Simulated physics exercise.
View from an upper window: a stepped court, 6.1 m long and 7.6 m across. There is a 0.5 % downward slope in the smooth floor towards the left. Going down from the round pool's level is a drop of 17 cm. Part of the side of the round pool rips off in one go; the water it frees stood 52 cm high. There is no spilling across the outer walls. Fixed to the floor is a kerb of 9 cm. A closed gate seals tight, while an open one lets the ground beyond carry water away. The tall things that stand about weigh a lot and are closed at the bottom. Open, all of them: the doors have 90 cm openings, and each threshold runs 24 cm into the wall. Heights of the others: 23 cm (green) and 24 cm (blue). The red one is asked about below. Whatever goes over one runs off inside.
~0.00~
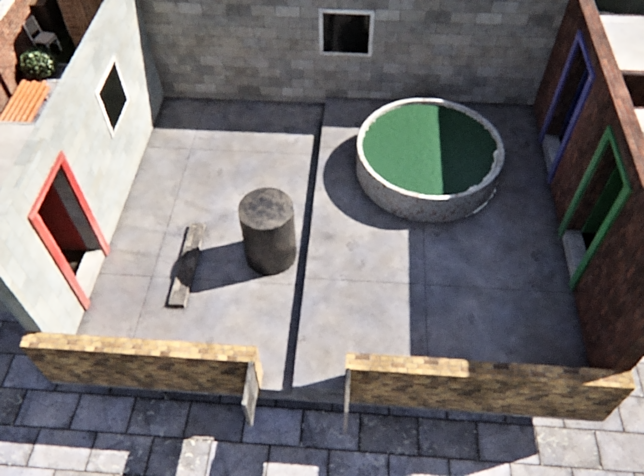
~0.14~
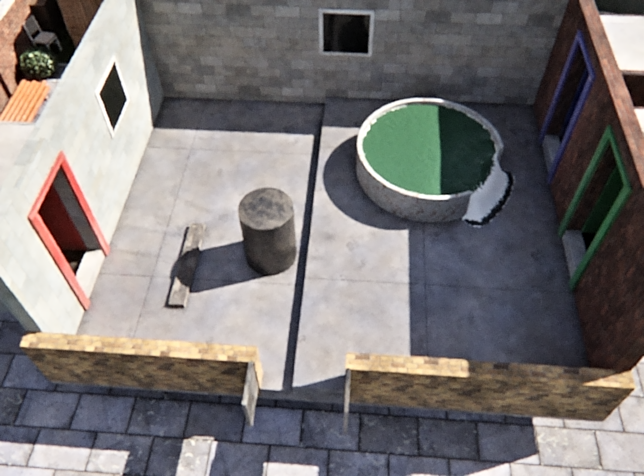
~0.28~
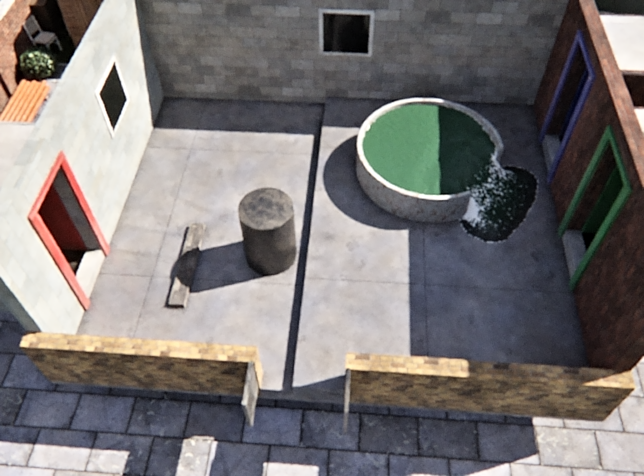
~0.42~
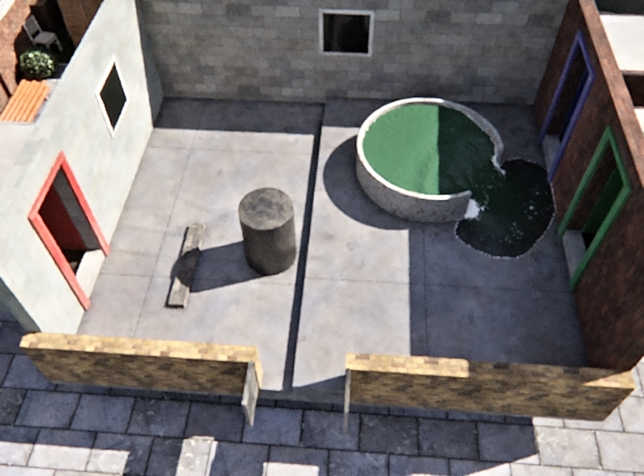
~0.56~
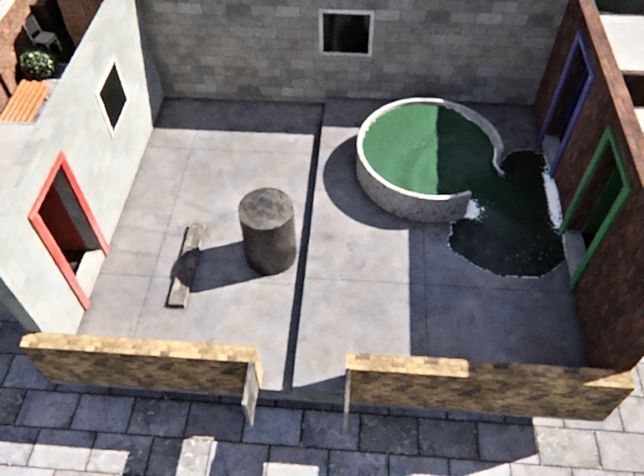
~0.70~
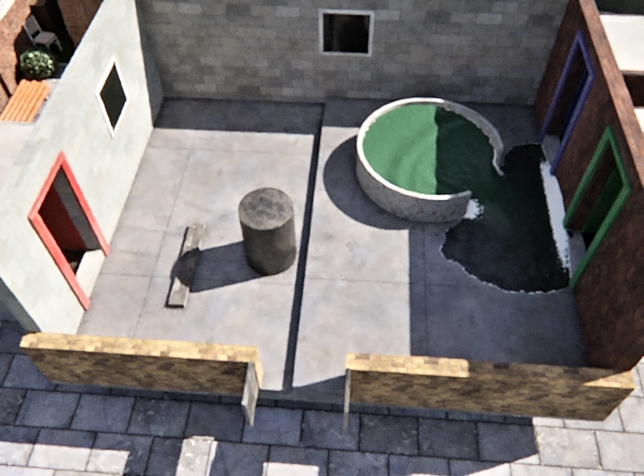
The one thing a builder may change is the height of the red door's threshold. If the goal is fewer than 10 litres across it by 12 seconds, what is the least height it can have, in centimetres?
The least height is roughly 6 cm.
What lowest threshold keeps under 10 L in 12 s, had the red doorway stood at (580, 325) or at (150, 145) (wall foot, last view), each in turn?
Minimums: About 14.0 cm and 6.5 cm.
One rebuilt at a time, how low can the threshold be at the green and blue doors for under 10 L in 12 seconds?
You'd want some 21 cm at green and some 11.5 cm at blue.
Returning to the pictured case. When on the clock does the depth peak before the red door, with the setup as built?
Around 9.5 s, give or take.
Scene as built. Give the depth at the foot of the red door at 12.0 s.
Depth: Near 7.0 cm.
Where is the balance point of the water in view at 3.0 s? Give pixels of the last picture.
I'd say around (470, 215).
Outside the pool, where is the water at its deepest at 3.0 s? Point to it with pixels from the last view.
Near pixel (577, 377).
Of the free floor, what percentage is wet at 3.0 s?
Around 25 per cent of the free floor.
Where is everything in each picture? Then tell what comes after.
The round pool at (430, 148) is whole and still, 52 cm deep; the red door at (76, 241) is dry, in the first frame.
The gap is at (488, 189), the front 0.3 m out at (482, 222); the back of the round pool holds 52 cm, in the second frame.
Water pours out at (488, 191) and has run 0.7 m, to (502, 236); about 8 cm deep outside, 52 cm at the back, in the third frame.
The front is at (519, 252), 1.1 m from the gap at (488, 191); 2.1 m2 of floor is wet, 52 cm left at the back, in the fourth frame.
Water pours out at (488, 191) and has run 1.6 m, to (563, 251); about 6 cm deep outside, 52 cm at the back, in the fifth frame.
The front is at (570, 282), 2.0 m from the gap at (488, 191); 3.4 m2 of floor is wet, 52 cm left at the back; the red door at (76, 241), 6.8 m from the gap, is still 5.8 m from the nearest water, in the sixth frame.
After 1.4 s water covers 15 % of the floor, deepest (36 cm) near (543, 204); it has not reached the red door.
After 3.0 s water covers 25 % of the floor, deepest (32 cm) near (577, 377); it has not reached the red door.
After 12.0 s water covers 95 % of the floor, deepest (12 cm) near (253, 122); 7 cm at the red door, 0 litres in over its 19 cm threshold.
At the red door as built, the water arrived by 5.4 s and peaked near 8 cm at 9.4 s.
Run again over the same 12 s with other heights there, 14 litres in over 5.5 cm, 7 litres over 6.5 cm. The limit of 10 litres is kept from about 6 cm up.
